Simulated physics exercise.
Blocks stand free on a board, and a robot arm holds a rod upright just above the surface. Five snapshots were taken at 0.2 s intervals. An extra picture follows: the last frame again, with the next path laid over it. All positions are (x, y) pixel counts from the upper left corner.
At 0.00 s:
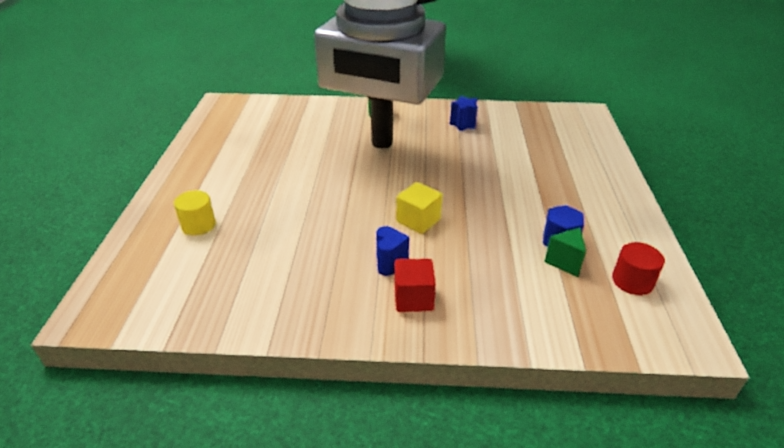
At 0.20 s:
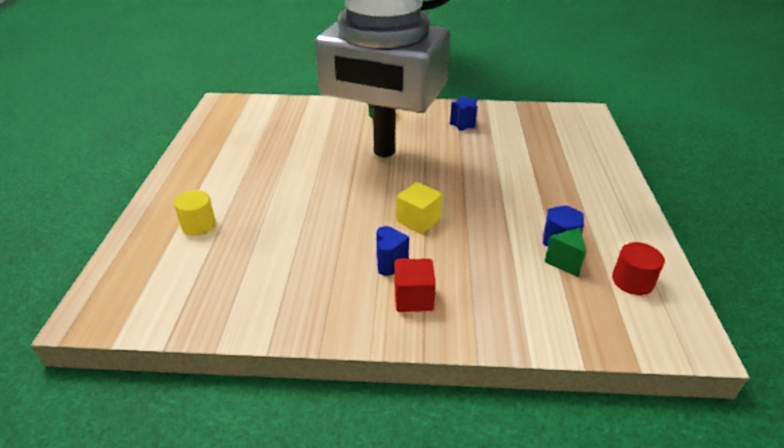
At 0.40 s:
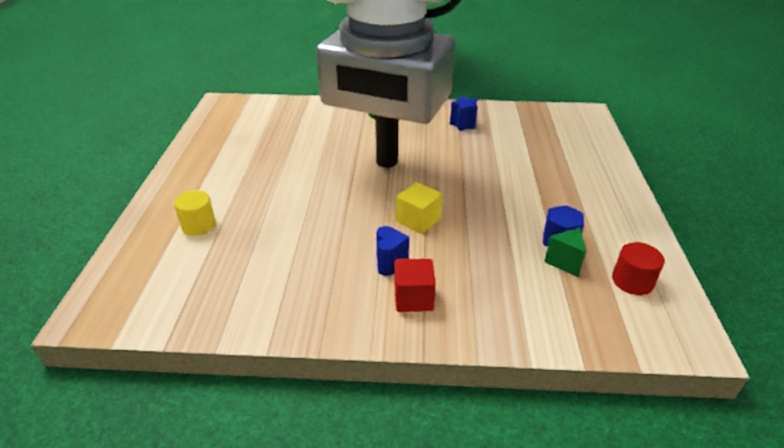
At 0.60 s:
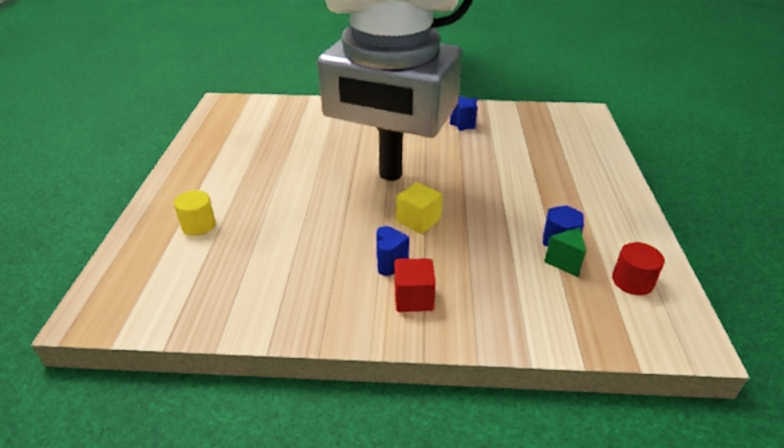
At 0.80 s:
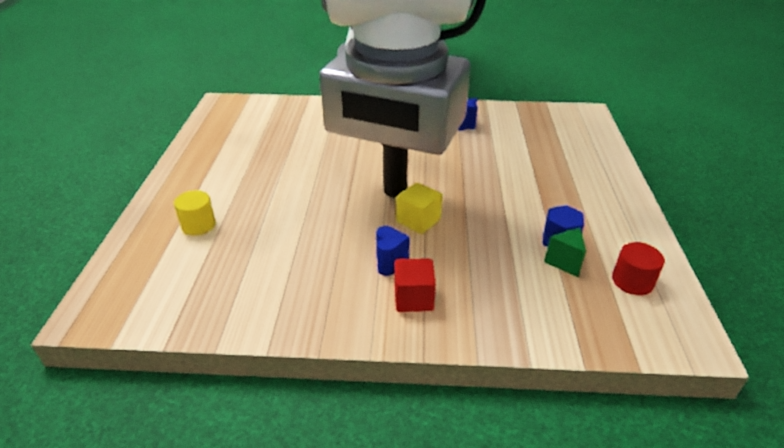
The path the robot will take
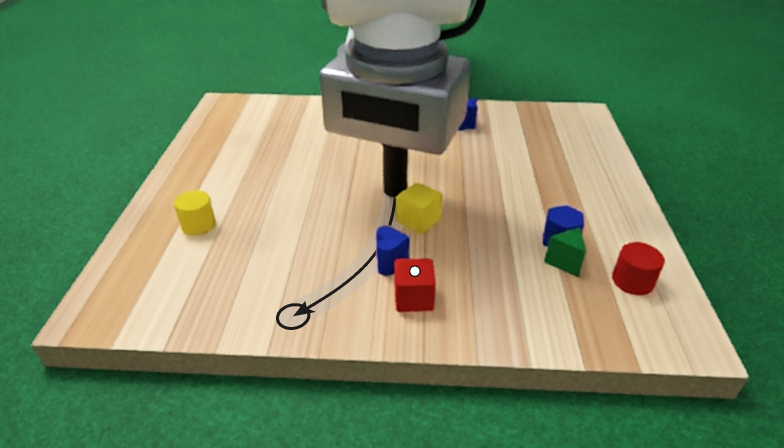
The clip shows a robot arm moving its upright black rod toward the viewer and slightly right over a wooden board, coming close beside a yellow cube, while the scattered red, blue, green and yellow blocks stay still.
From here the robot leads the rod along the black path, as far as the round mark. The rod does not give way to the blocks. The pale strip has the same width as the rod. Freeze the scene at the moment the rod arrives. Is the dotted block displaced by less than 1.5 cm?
Yes, that is how it ends up.
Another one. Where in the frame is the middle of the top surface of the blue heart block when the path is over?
The centre of its top will be at (381, 261).
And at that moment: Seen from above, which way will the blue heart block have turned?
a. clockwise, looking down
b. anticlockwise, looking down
Answer: B.
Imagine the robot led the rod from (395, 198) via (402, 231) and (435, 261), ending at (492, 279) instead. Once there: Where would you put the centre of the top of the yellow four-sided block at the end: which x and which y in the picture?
In the picture, that point is around (440, 209).
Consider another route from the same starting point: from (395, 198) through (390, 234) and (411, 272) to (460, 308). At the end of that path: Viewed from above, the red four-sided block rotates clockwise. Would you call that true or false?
My answer: True.
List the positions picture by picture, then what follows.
Rod's lower end (382, 143); blue heart block (390, 237); red four-sided block (415, 271); yellow four-sided block (420, 195), in the first frame.
Rod (384, 152); blocks still, in the second frame.
Rod (387, 162); blocks still, in the third frame.
Rod (391, 175); blocks still, in the fourth frame.
Rod (395, 191); blue heart block (390, 237); red four-sided block (415, 271); yellow four-sided block (420, 195), in the fifth frame.
Drawn move, from (395, 198) over (385, 237) and (351, 278) to (293, 316); the dot is on the red four-sided block.
On the path given first. One third of the way, rod (385, 229); yellow four-sided block (423, 198), turned 25° anticlockwise.
Two thirds of the way, rod (350, 271); blue heart block (381, 261), turned 75° anticlockwise; red four-sided block (422, 278); yellow four-sided block (423, 198), turned 25° anticlockwise.
At the end, rod (292, 308); blue heart block (381, 261), turned 75° anticlockwise; red four-sided block (422, 278); yellow four-sided block (423, 198), turned 25° anticlockwise.
